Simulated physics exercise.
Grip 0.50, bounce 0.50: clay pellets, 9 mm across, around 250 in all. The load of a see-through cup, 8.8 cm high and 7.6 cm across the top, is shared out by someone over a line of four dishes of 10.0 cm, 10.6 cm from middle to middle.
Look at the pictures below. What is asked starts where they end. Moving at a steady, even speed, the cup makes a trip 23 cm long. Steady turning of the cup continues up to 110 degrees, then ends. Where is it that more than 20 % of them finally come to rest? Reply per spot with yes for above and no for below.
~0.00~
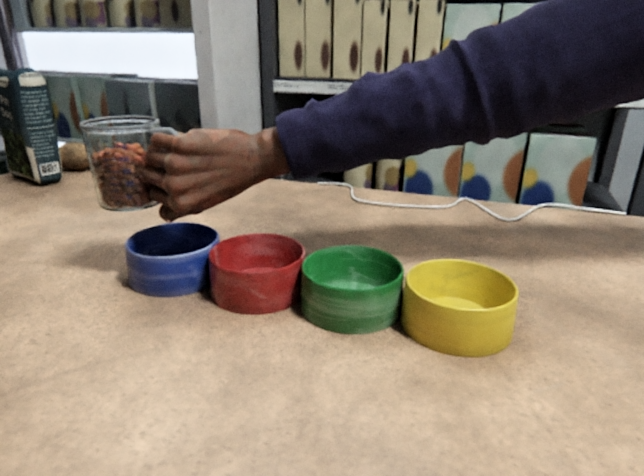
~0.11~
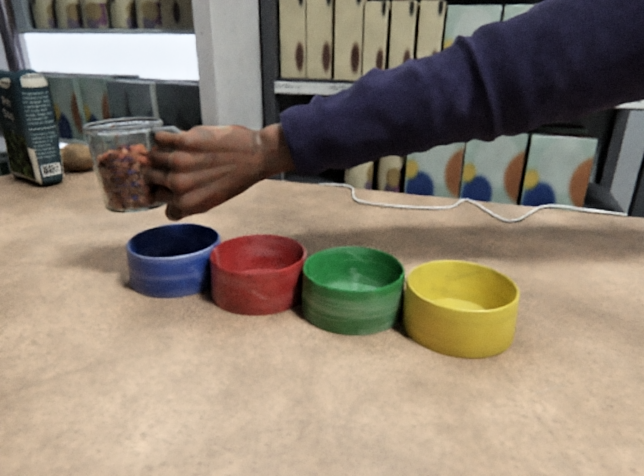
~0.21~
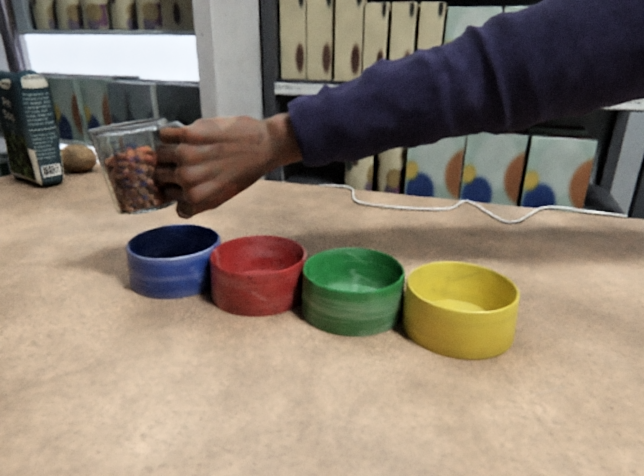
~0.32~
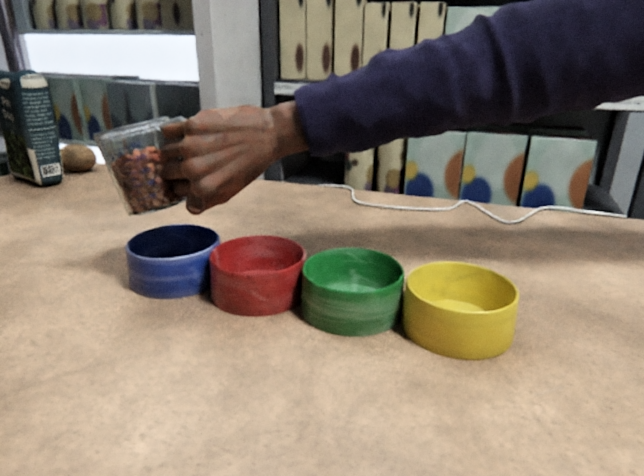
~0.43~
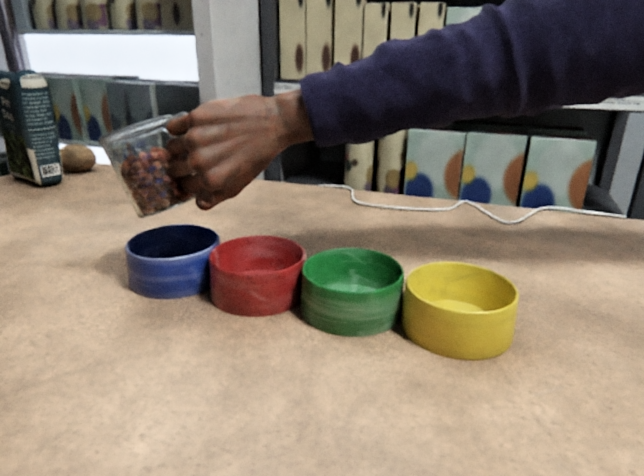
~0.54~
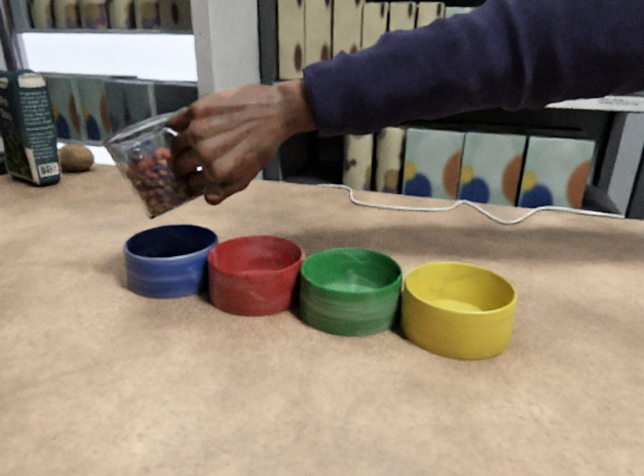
Red dish: Yes, above. Blue dish: No, below. Green dish: No, below. Yellow dish: No, below. Counter: No, below.
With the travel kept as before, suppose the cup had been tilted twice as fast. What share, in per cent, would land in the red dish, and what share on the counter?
Then the red dish would get 10 and the counter 0.
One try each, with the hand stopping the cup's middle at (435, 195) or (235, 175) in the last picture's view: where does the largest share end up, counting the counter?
Largest portions, in order: Red and blue.
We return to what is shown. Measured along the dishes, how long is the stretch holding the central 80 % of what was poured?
It spans roughly 6 centimetres along the row.
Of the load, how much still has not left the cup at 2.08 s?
About 75 %.
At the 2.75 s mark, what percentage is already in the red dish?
Close to 90 percent of the load.
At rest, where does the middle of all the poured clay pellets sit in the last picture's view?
Estimated resting centre: Around (258, 274).
After 1.46 s, tilt 77 degrees; cup holds 100 %.
After 2.08 s, tilt 109 degrees; cup holds 75 %, red 20 %.
After 2.75 s, tilt 110 degrees; cup holds 10 %, red 90 %.
By 3.5 s all is still; red 100 %, blue 0 %, green 0 %, yellow 0 %, counter 0 %.
